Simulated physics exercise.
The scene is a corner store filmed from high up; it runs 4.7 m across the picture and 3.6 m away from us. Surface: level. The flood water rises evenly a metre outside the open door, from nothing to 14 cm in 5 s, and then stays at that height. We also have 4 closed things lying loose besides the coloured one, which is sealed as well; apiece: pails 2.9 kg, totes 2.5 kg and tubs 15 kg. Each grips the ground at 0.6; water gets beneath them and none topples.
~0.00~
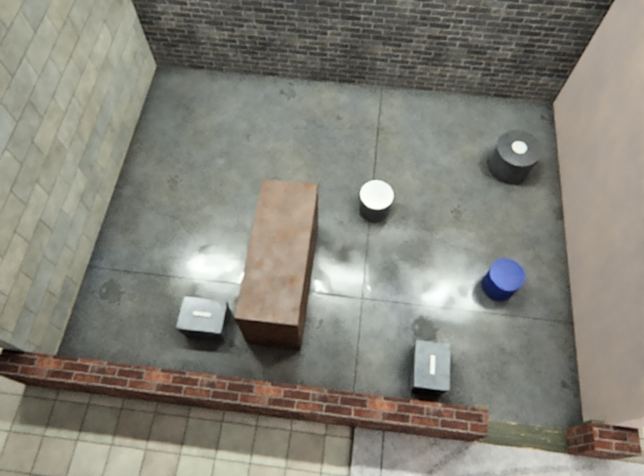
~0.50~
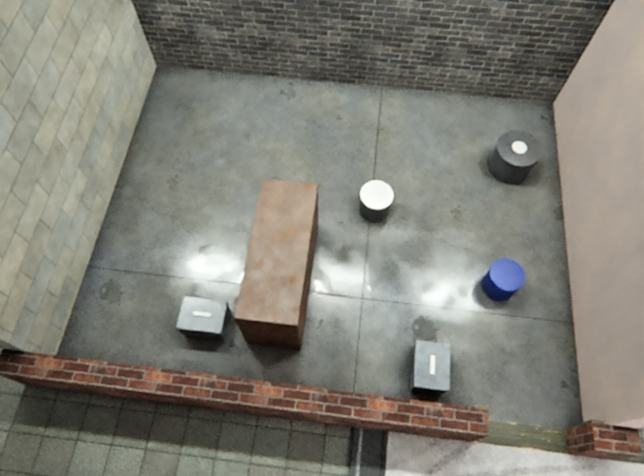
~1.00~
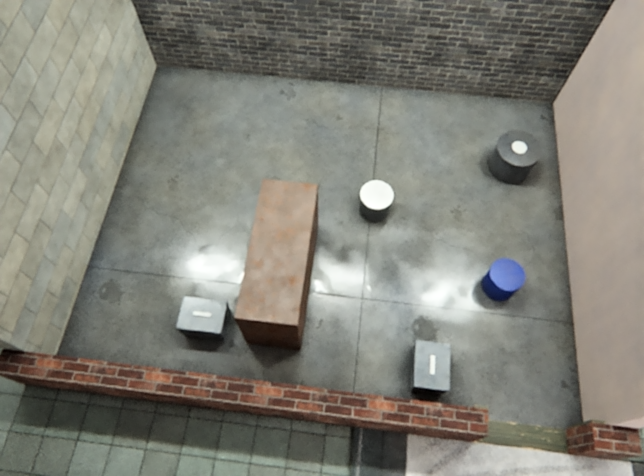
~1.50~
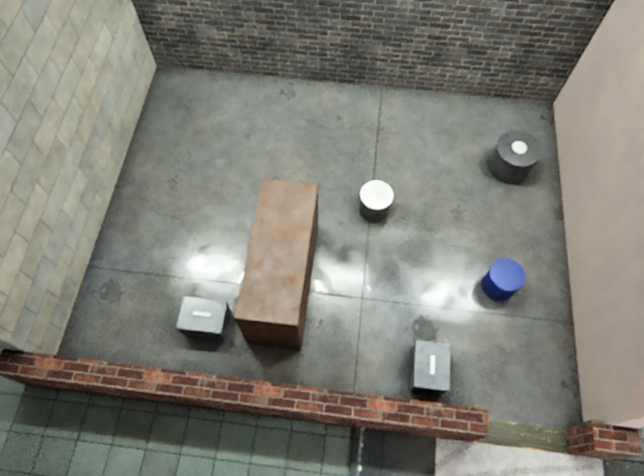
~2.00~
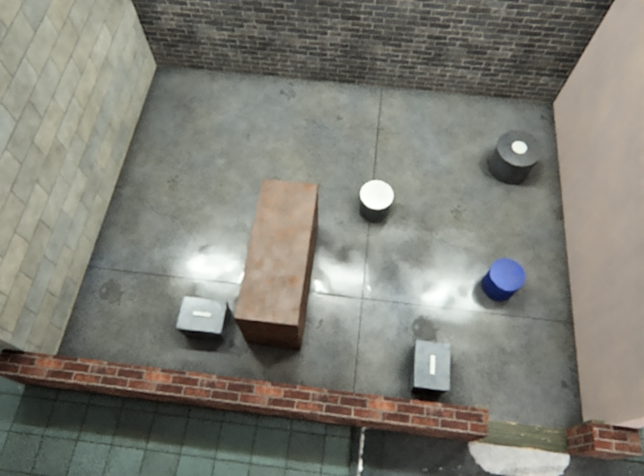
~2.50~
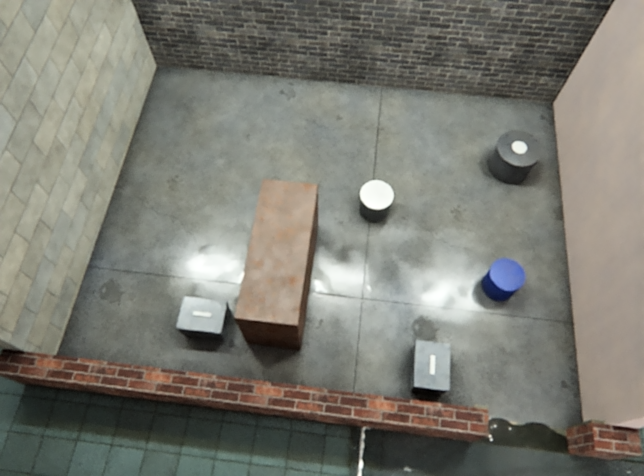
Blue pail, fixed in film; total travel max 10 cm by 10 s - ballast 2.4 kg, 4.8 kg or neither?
The answer is neither one.
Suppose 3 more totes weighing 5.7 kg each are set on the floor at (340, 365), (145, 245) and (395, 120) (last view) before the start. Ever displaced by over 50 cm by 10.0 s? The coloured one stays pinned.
Below the mark, below the mark, below the mark.
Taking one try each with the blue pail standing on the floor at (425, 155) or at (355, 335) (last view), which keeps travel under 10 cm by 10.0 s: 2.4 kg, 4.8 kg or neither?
For the first start you need the heavier one; for the second the lighter one suffices.
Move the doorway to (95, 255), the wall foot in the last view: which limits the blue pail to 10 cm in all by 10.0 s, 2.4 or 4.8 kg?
Under that setup, the light option succeeds.
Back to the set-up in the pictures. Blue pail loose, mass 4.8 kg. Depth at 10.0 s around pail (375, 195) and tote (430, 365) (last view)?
Some 3 cm at the first, some 2 cm at the second.
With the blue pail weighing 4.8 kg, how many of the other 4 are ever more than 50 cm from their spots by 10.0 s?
Count: 0.
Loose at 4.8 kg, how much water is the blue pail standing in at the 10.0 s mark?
Close to 5 cm deep.
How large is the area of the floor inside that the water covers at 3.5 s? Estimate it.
Around 1.0 m2 of it.
After 3.5 s the blue pail would be 0 cm from its start with 2.4 kg and 0 cm from its start with 4.8 kg; 0 cm of water round it then.
After 4.5 s the blue pail would be 5 cm from its start with 2.4 kg and 0 cm from its start with 4.8 kg; 3 cm of water round it then.
After 7.0 s the blue pail would be 130 cm from its start with 2.4 kg and 22 cm from its start with 4.8 kg; 4 cm of water round it then.
After 10.0 s the blue pail would be 313 cm from its start with 2.4 kg and 64 cm from its start with 4.8 kg; 5 cm of water round it then.
